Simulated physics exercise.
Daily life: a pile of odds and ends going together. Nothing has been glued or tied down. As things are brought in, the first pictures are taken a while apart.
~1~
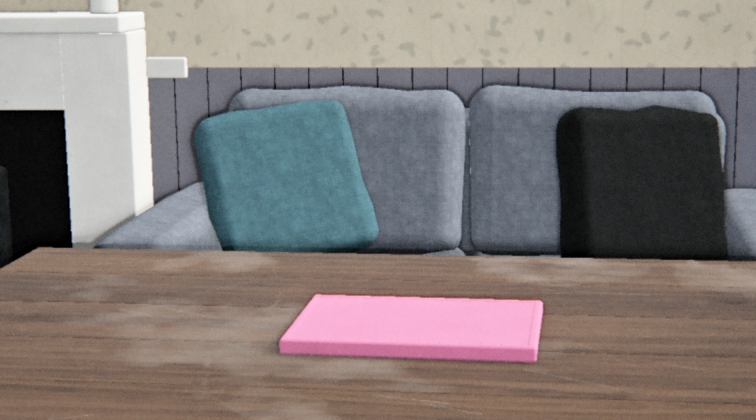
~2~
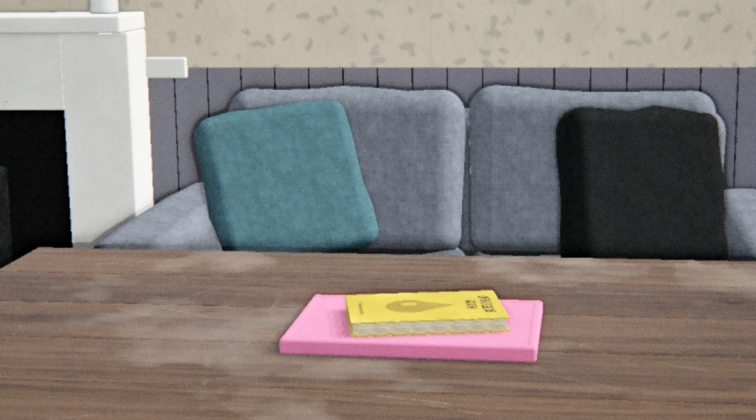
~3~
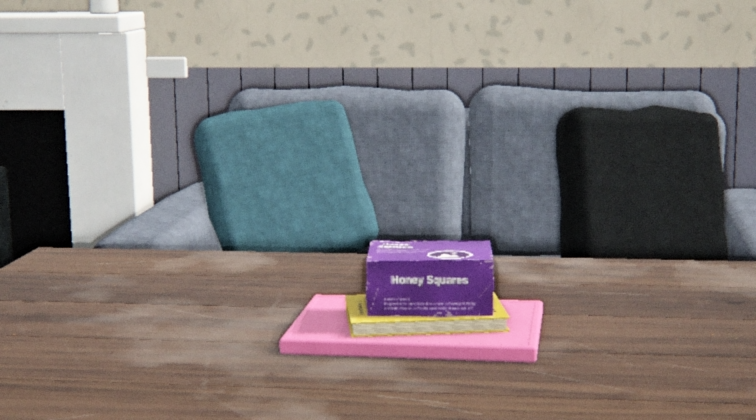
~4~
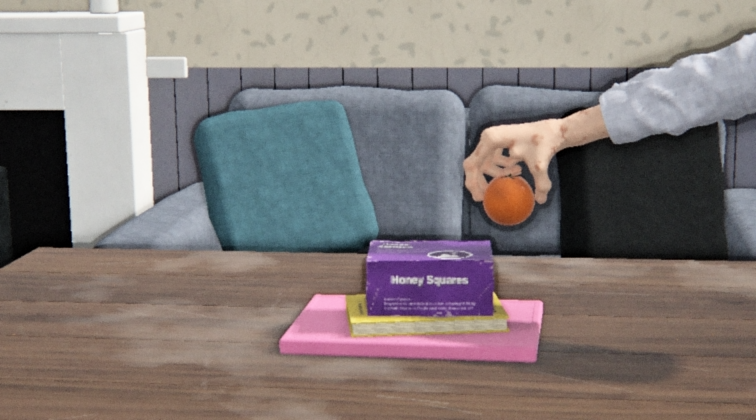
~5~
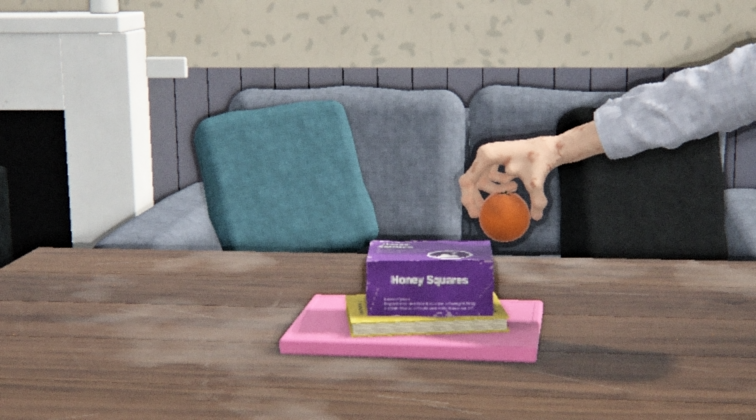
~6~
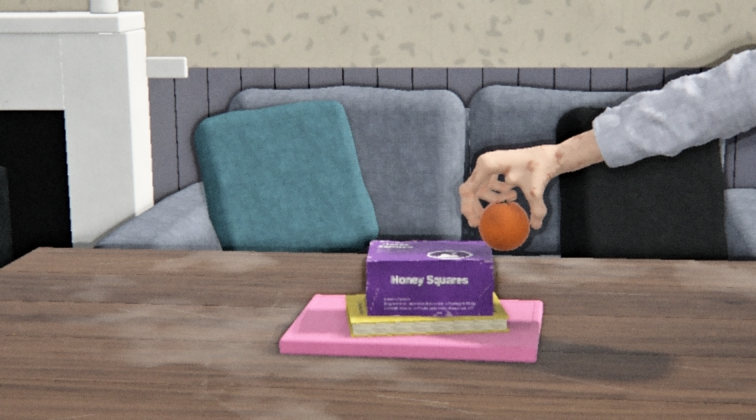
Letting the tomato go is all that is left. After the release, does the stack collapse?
The stack does not stay intact.
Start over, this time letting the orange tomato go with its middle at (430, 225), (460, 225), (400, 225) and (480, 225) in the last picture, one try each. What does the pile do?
Case one: Stable. Case two: Stable. Case three: Stable. Case four: Stable.
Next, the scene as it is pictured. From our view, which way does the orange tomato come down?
Looks like it moves off to the right.
Then, 0.30 s later than the last frame, orange tomato now fallen.
Then, 0.60 s later than the last frame, things are still on the move.
When it is over, fallen, orange tomato; the other 3 as before. End places, in pixels of the last picture, orange tomato near (576, 314). The pile gives way.
